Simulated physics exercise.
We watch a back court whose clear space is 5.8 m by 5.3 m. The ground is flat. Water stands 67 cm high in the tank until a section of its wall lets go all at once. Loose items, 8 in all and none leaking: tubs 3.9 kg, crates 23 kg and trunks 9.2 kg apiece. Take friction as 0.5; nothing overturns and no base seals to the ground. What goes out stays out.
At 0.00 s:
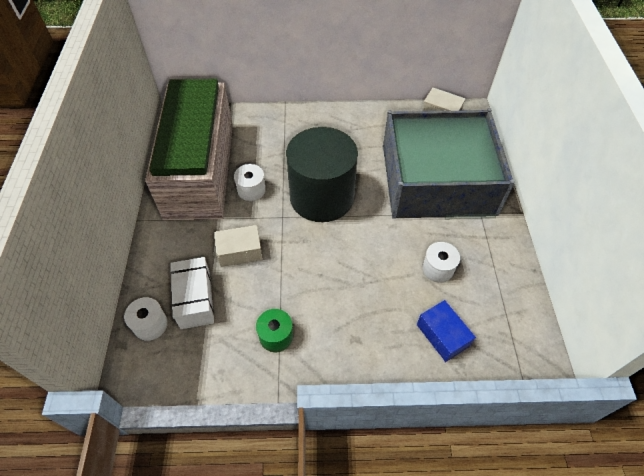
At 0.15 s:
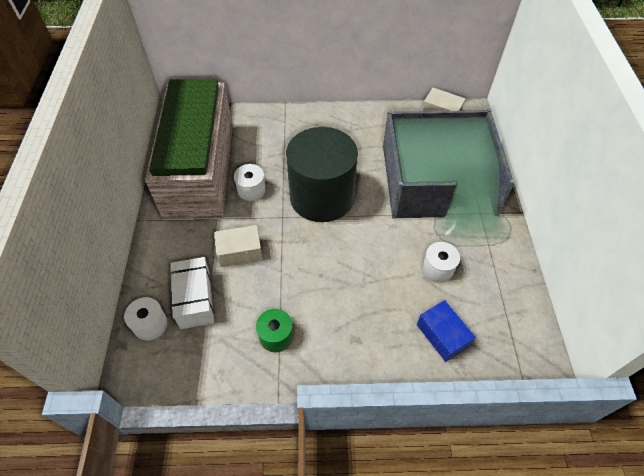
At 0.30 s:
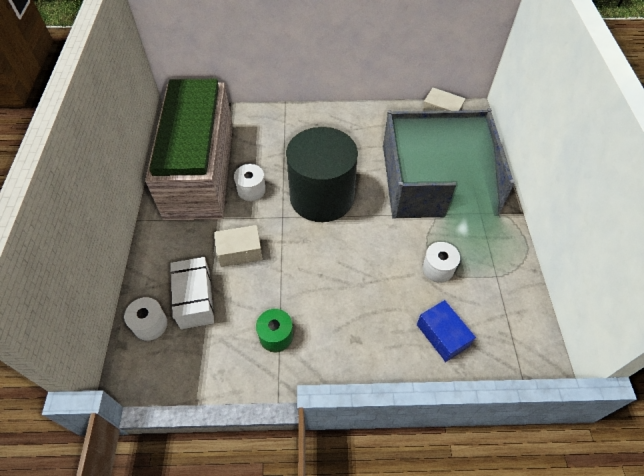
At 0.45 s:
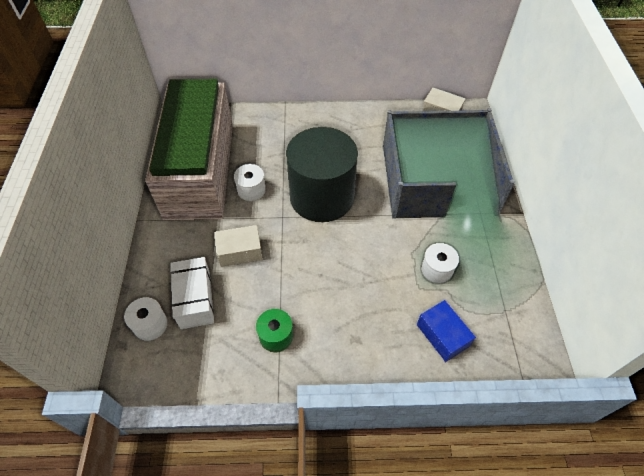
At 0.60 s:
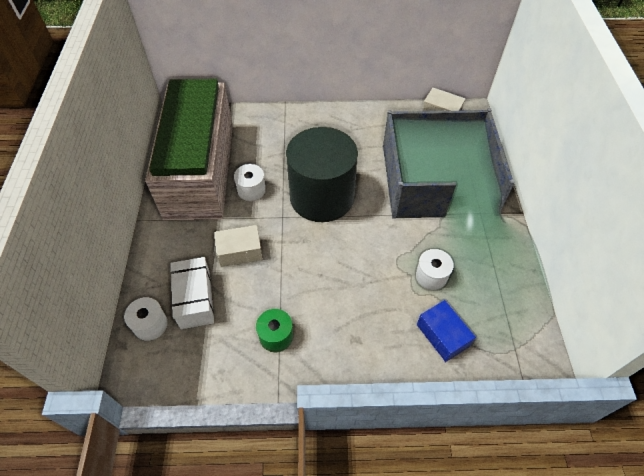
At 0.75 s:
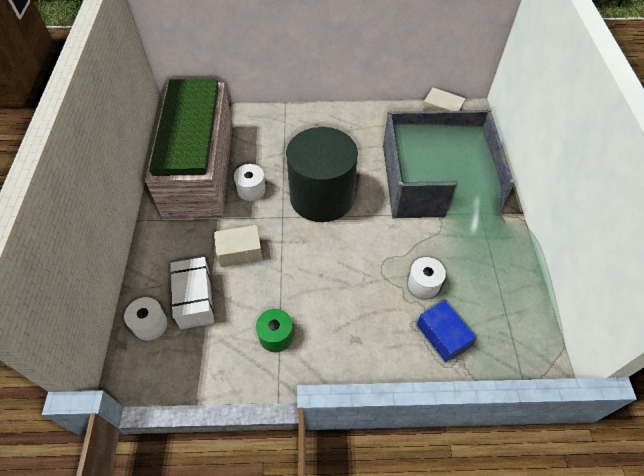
In a walled court with a pale stone floor, a dark-sided tank of green water stands at the right among scattered blocks and rolls. Its front opens at the right corner and water pours out, spreading across the floor toward the viewer, nudging a white roll slightly and reaching the blue block.
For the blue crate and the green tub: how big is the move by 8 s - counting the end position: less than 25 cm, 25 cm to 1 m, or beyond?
Blue crate gets carried off; green tub travels far.
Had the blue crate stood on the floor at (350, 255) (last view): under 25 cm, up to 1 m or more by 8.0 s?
It barely shifts.
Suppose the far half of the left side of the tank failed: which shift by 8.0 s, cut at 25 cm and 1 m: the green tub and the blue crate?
Then the green tub holds its place, the blue crate holds its place.
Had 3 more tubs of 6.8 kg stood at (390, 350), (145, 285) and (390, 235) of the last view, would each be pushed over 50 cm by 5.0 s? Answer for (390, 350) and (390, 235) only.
In that order: Past it, under.
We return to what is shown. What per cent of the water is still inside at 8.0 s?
About 88 per cent.
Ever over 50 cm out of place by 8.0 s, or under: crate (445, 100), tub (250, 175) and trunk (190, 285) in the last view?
In turn: Less, more, over.
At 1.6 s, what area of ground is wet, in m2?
Roughly 8.5 m2.
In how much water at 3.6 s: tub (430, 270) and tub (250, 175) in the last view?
About 9 and 0 cm.
After 1.6 s the blue crate is near (417, 352), 0.5 m from its start, aground; the green tub is near (274, 325), 0.0 m from its start, aground; 0 of 8 are out; 0 afloat.
After 3.6 s the blue crate is near (172, 347), 3.4 m from its start, aground; the green tub is near (207, 288), 1.0 m from its start, afloat; 0 of 8 are out; 2 afloat.
After 5.6 s the blue crate is near (120, 356), 4.0 m from its start, afloat; the green tub is near (181, 216), 2.2 m from its start, afloat; 0 of 8 are out; 5 afloat.
After 8.0 s the blue crate is near (129, 374), 3.9 m from its start, aground; the green tub is near (190, 223), 2.0 m from its start, afloat; 0 of 8 are out; 5 afloat.
